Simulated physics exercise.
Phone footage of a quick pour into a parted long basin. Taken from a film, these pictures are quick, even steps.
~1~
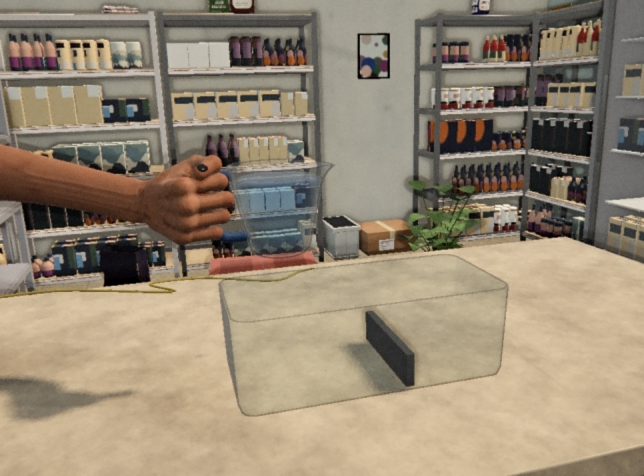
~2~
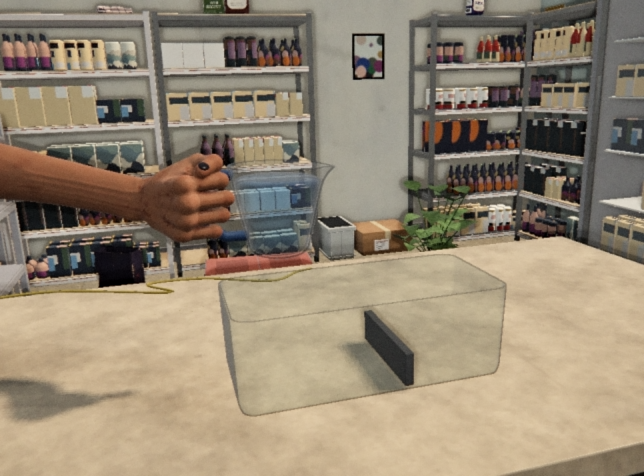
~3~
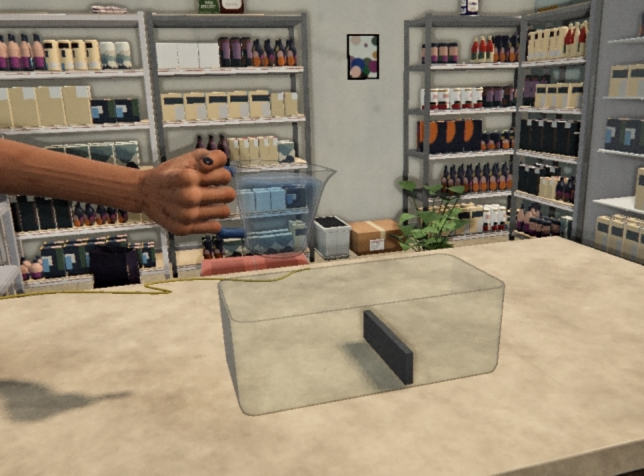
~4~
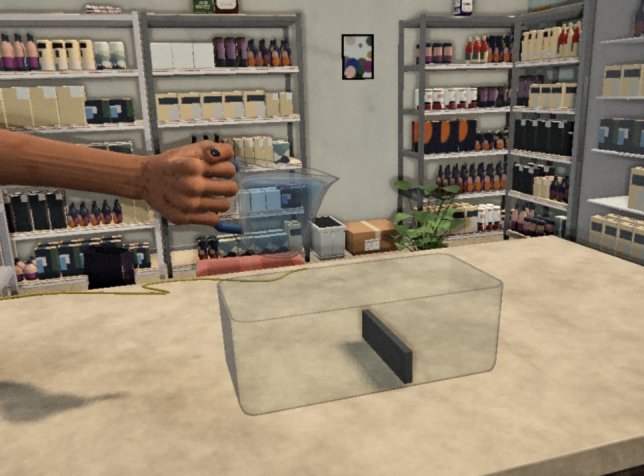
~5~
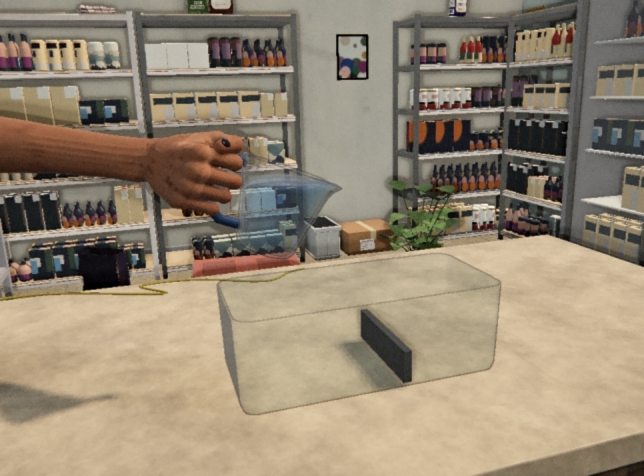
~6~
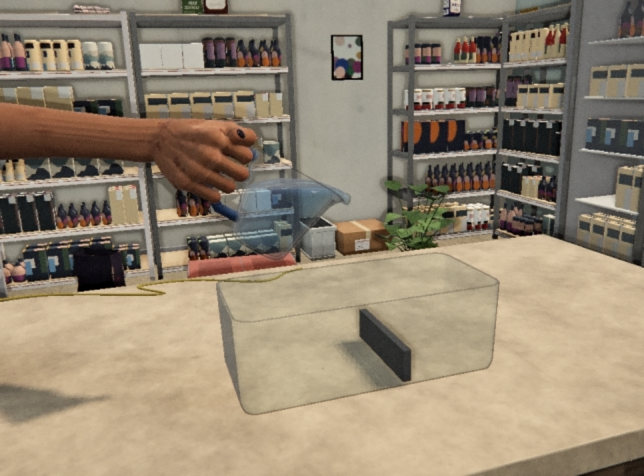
In the video, a hand holds a clear pitcher of bluish liquid above a counter, behind a transparent rectangular container with a dark divider, and gradually tilts the pitcher to the right as the camera view shifts slightly.
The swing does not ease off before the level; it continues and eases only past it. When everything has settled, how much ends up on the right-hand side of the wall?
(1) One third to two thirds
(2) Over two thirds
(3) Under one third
Answer: 3.
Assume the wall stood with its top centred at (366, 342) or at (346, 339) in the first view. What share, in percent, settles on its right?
It would come to roughly 60 per cent the first time and roughly 85 per cent the second.
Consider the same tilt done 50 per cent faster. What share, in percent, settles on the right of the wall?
Around 20 percent.
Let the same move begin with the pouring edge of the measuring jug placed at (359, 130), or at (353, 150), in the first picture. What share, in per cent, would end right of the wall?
Close to 70 in a hundred, then close to 55 in a hundred.
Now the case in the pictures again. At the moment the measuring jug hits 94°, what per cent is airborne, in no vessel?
Roughly 20 per cent.
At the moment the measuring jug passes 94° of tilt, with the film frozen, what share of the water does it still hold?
About 35 %.
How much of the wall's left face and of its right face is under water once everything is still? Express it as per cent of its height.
Near 30 in a hundred to the left, 10 to the right.
A moment on, the measuring jug is tipped on its side and 36 per cent is still to pour, 26 is left of the wall and 18 right of it.
Next, the measuring jug is tipped right over and 1 per cent is still to pour, 76 is left of the wall and 20 right of it.
Then the measuring jug is tipped right over and 0 per cent is still to pour, 77 is left of the wall and 22 right of it.
Later the measuring jug is tipped right over and 0 per cent is still to pour, 77 is left of the wall and 22 right of it.
In the end 77 per cent lies left of the wall, 22 right of it and 1 outside.
